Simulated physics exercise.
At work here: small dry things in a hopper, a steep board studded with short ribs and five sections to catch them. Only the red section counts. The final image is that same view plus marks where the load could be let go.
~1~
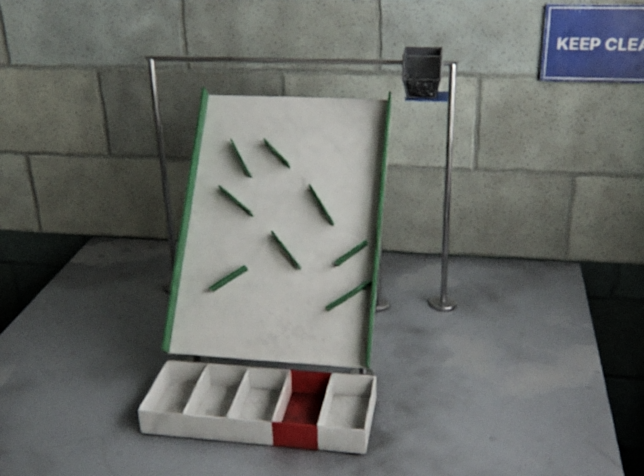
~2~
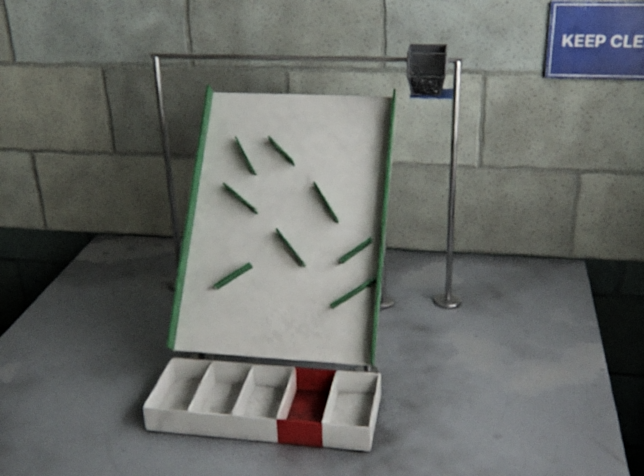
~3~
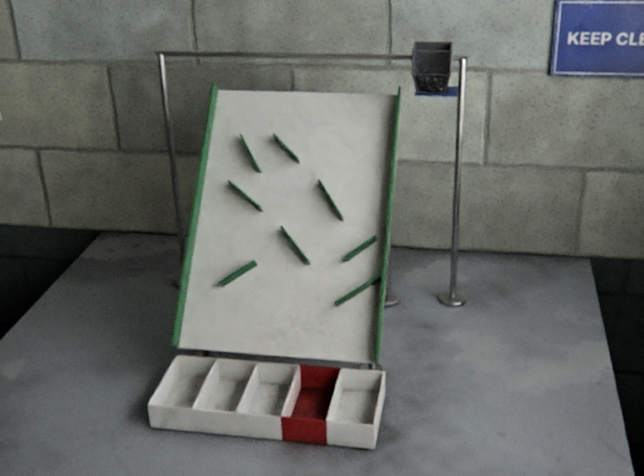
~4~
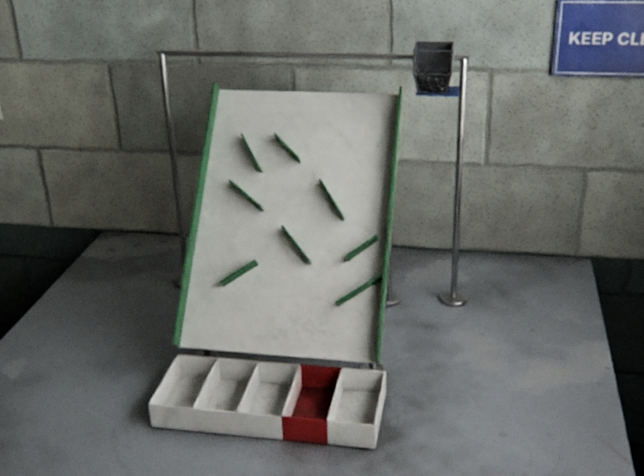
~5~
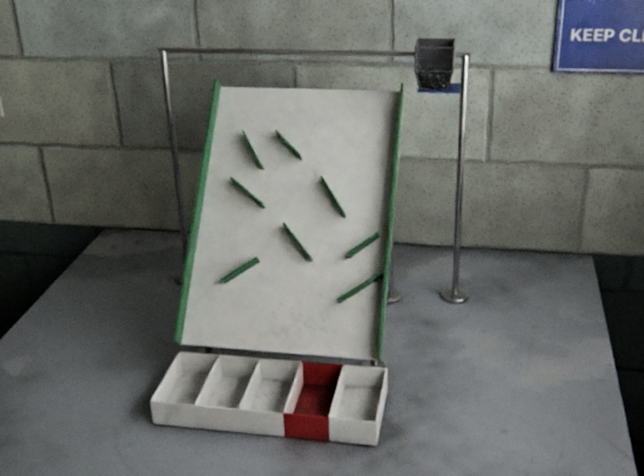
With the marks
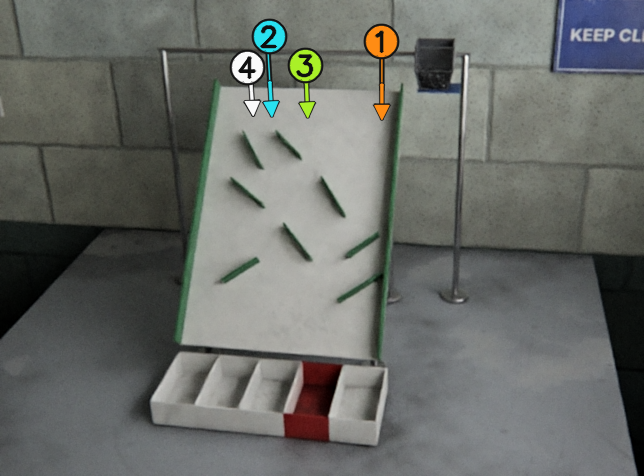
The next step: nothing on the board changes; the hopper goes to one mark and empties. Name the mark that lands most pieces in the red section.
Go for 3.
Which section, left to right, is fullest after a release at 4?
The first.
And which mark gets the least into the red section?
The answer is 4.
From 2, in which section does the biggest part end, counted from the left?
It is the third one.
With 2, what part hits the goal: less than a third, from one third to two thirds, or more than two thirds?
It is less than a third.
On the marked copy, mark 1 meets the board at (381, 114); mark 2 meets the board at (271, 110); mark 3 meets the board at (307, 112); mark 4 meets the board at (252, 110).
For mark 1, about half in the red section, about a third in other sections, a small part held on the board.
For mark 2, about a quarter in the red section, about two thirds in other sections.
For mark 3, most in the red section, a small part in other sections, a small part held on the board.
For mark 4, a small part in the red section, most in other sections, a stray few outside the box.
